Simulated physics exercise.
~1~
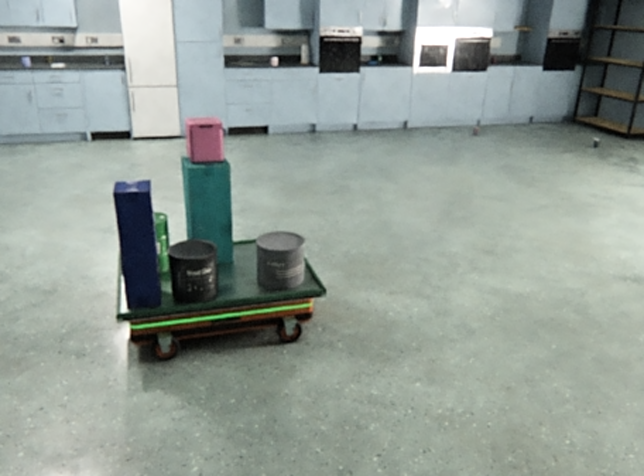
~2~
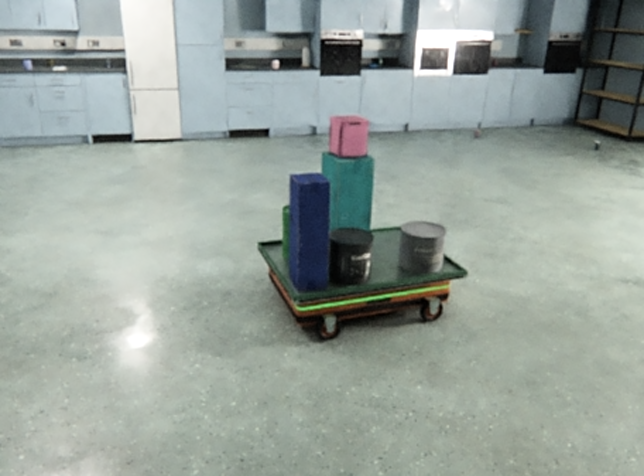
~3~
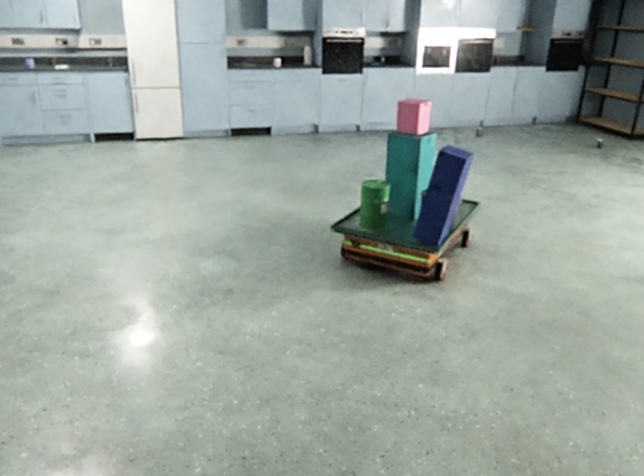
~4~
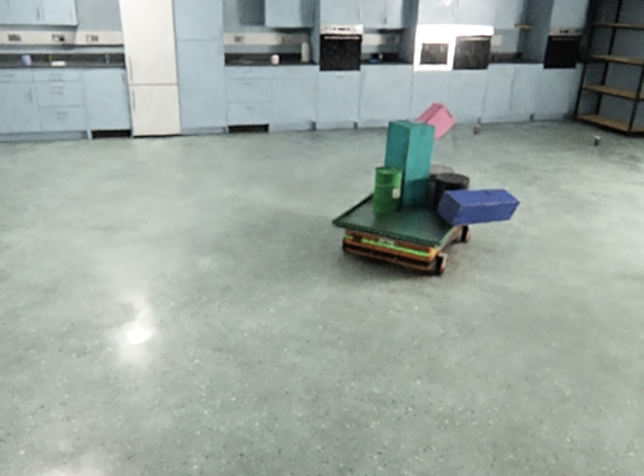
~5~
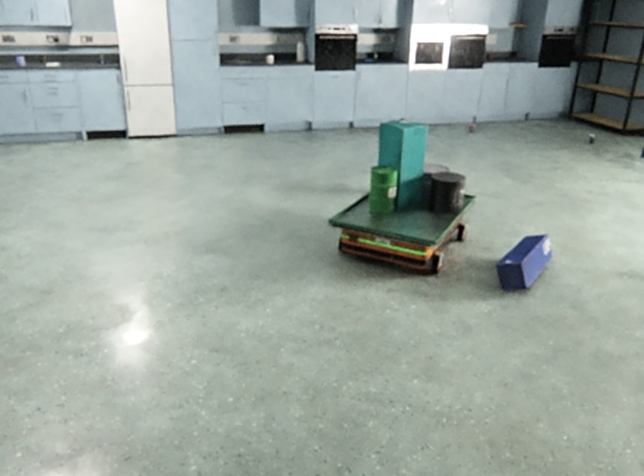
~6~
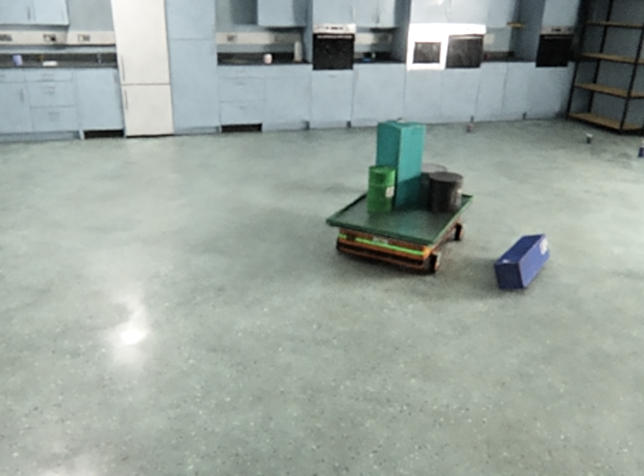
In a kitchen, a loaded cart turns and stops, and blue and pink boxes topple off.
